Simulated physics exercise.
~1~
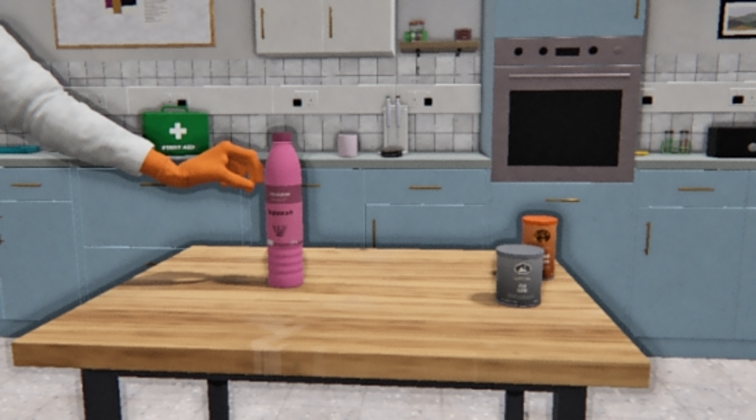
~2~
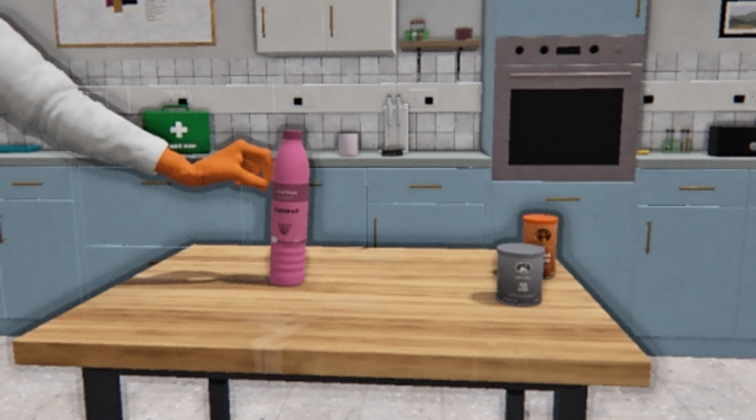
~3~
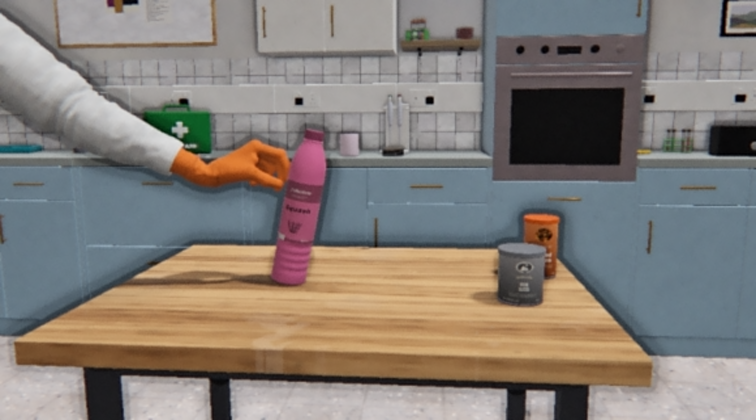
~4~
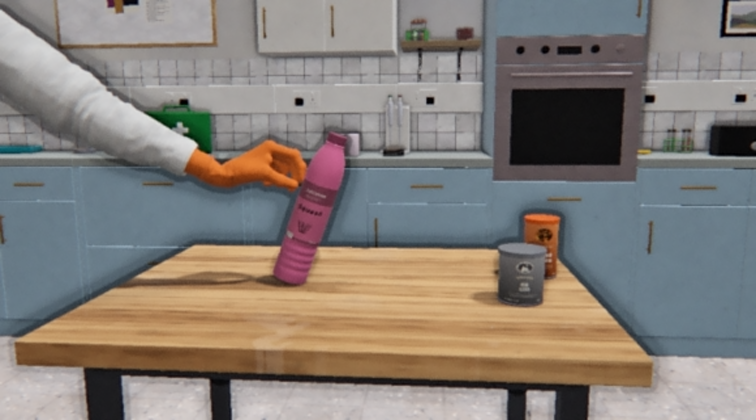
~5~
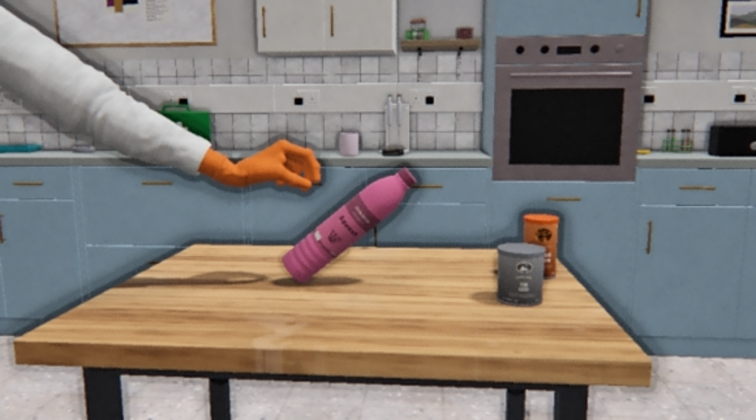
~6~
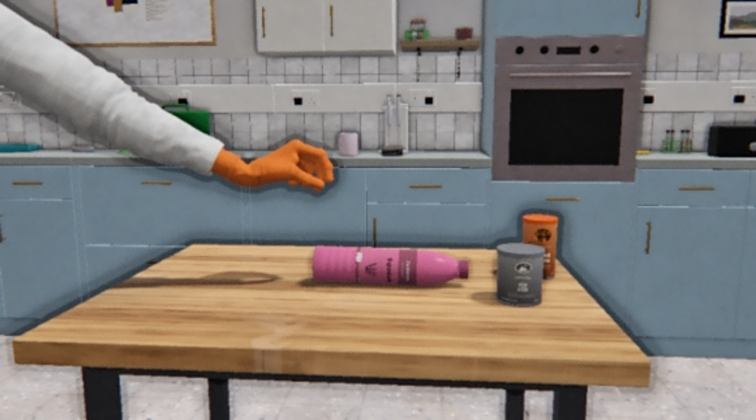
Pink bottle being pushed rightward by an orange-gloved hand, leaning, then toppling onto its side on a wooden table near two tins.
